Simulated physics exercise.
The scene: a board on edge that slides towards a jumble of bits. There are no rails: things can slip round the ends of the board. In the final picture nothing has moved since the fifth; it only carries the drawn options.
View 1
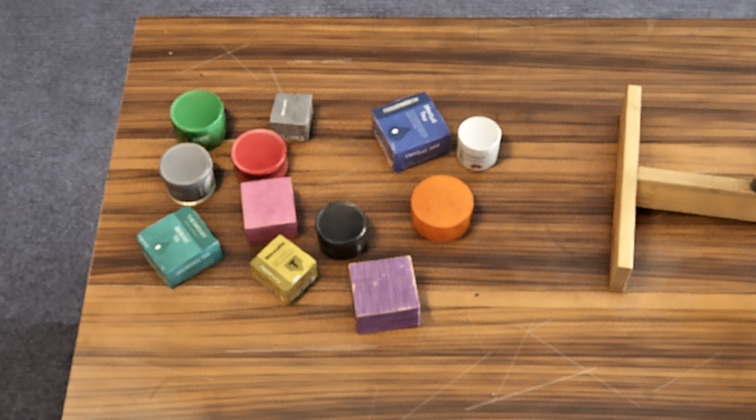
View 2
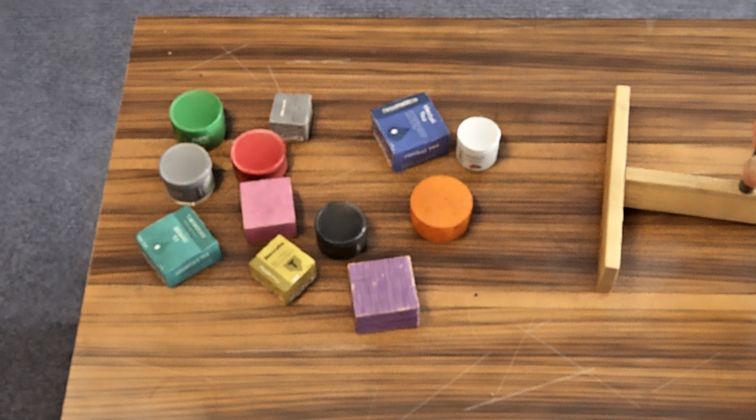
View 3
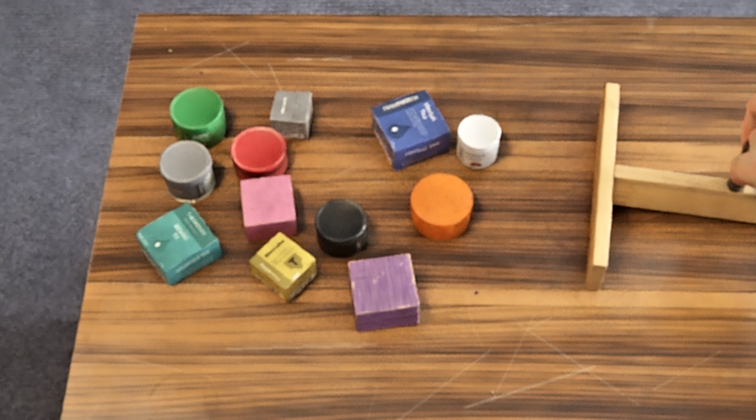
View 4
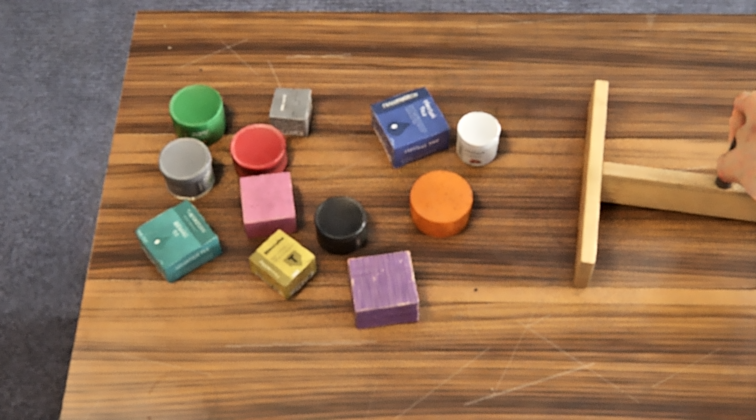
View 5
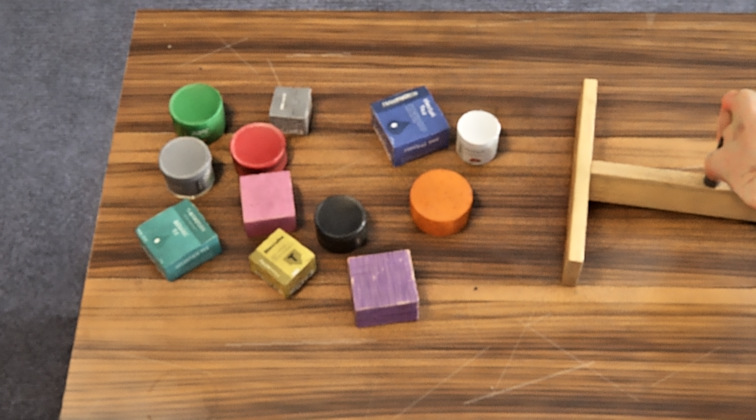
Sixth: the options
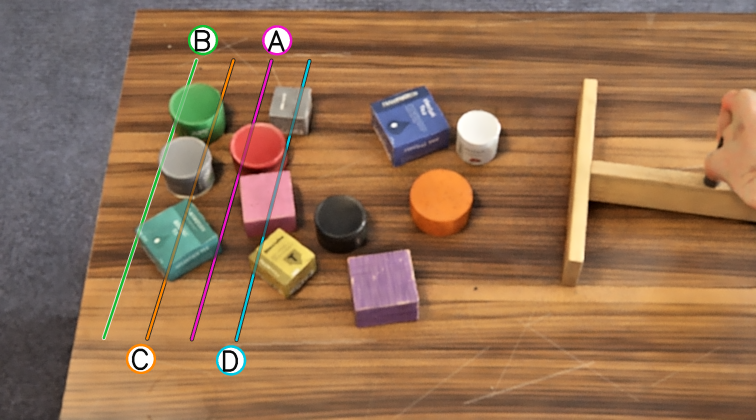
At first, a wooden board on edge, with a bar behind it, stands on a striped wood table, right of a scattered group of colourful tubs, packets and blocks. The board slides a short way left as a hand comes into view at the right, holding the bar, while the objects stay still, untouched.
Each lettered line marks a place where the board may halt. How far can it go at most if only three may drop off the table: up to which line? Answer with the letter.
Up to line C.
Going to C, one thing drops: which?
The grey tin.
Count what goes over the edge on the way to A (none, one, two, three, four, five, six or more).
By then, none.
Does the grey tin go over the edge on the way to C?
Yes.
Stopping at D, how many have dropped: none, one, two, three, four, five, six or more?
In all, none.
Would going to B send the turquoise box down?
By then, yes.
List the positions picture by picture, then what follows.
The first picture shows grey tin (188, 175); red tub (260, 159); blue packet (411, 131).
The second picture shows board (618, 172); orange pot (441, 209).
The third picture shows board (608, 169); black jar (341, 228).
The fourth picture shows board (595, 166); white tub (478, 139).
The fifth picture shows board (584, 165); purple block (382, 289); yellow packet (283, 263); pink block (269, 204).
On the marked copy, A at (235, 189); B at (154, 188); C at (194, 188); D at (276, 189).
Taking C. A third of the way, board (443, 164); blue packet (372, 122); white tub (421, 139).
Two thirds of the way, board (301, 162); grey tin (165, 163); turquoise box (169, 244).
When it is over, board (192, 161); grey tin over the edge; turquoise box (86, 255); one fallen.
As for the rest, A is within the limit but short; B drops five; D is within the limit but short.
